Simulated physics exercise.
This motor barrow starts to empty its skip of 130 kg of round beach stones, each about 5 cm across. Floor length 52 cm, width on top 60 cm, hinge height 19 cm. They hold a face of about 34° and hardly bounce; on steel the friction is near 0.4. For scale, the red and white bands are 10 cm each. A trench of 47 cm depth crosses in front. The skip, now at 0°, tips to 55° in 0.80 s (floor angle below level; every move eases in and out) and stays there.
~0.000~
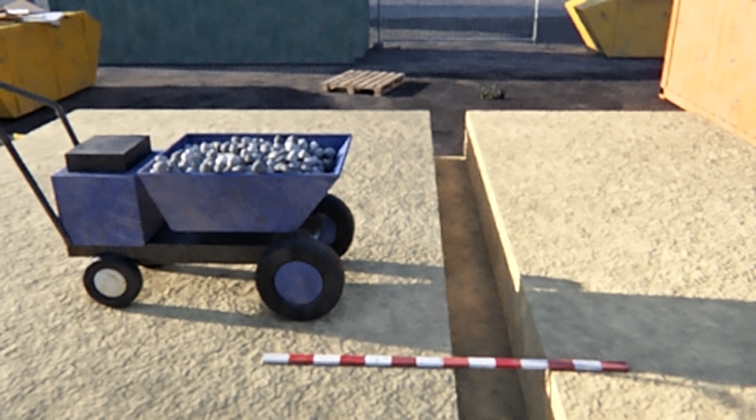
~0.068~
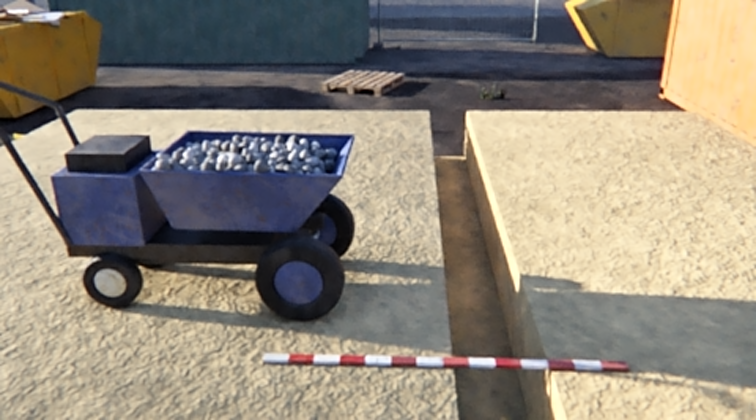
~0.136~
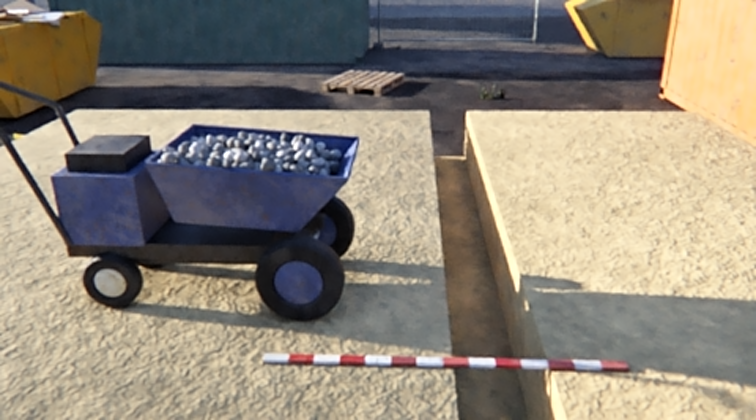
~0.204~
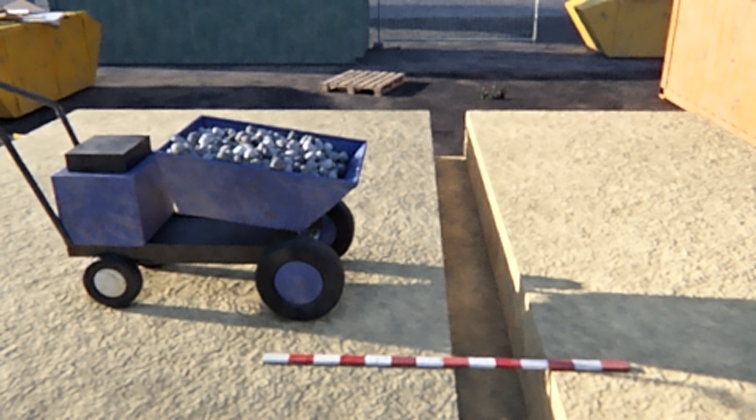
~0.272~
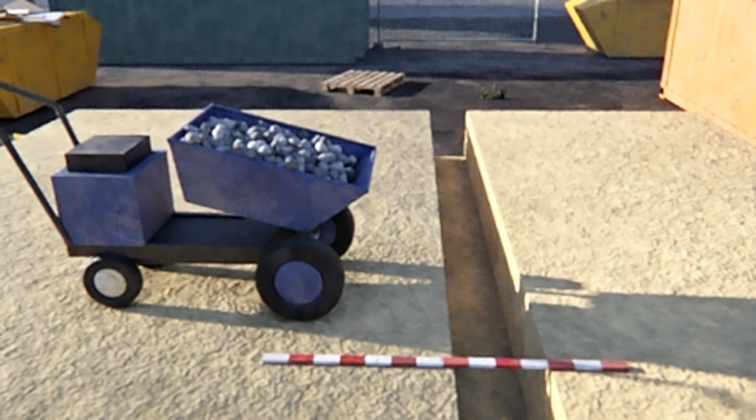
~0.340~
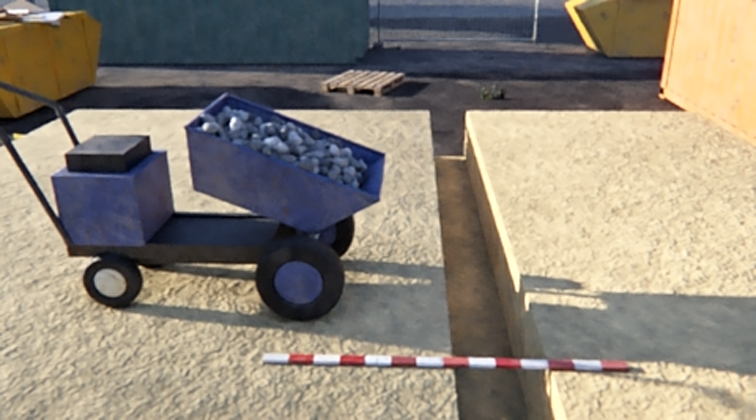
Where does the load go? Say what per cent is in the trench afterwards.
Some 63 per cent of it.
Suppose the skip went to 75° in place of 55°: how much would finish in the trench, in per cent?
In that case some 95 per cent.
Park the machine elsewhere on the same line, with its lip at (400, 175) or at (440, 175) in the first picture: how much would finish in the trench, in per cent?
Near 50 per cent from the first place, 30 from the second.
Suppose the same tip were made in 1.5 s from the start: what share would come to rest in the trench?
In that case some 60 per cent.
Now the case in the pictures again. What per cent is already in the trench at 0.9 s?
About 10 per cent by then.
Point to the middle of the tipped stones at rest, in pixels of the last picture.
Their middle is at about (481, 361).
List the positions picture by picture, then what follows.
The skip is at 0°, its lip at (339, 176); the top of the load is at (274, 147), in the first picture.
Lip at (341, 177), floor tilted 1°, highest stones at (259, 145); the stones move at 0.2 m/s on average, in the second picture.
The skip is at 4°, its lip at (348, 180); the top of the load is at (256, 143); the stones move at 0.5 m/s on average, in the third picture.
Lip at (357, 185), floor tilted 9°, highest stones at (225, 137); the stones move at 0.6 m/s on average, in the fourth picture.
The skip is at 15°, its lip at (368, 191); the top of the load is at (215, 126); the stones move at 0.8 m/s on average, in the fifth picture.
Lip at (379, 200), floor tilted 21°, highest stones at (229, 117); the stones move at 0.8 m/s on average, in the sixth picture.
After 0.6 s the floor is at 46°; 100 % in the skip; the foremost stones are at (399, 211).
After 0.9 s the floor is at 55°; 84 % in the skip, 7 % short of the trench, 9 % in the trench; the foremost stones are at (487, 295).
After 1.2 s the floor is at 55°; 50 % in the skip, 7 % short of the trench, 42 % in the trench; the foremost stones are at (530, 335).
After 3.2 s the floor is at 55°; 27 % in the skip, 10 % short of the trench, 63 % in the trench; the foremost stones are at (564, 364).
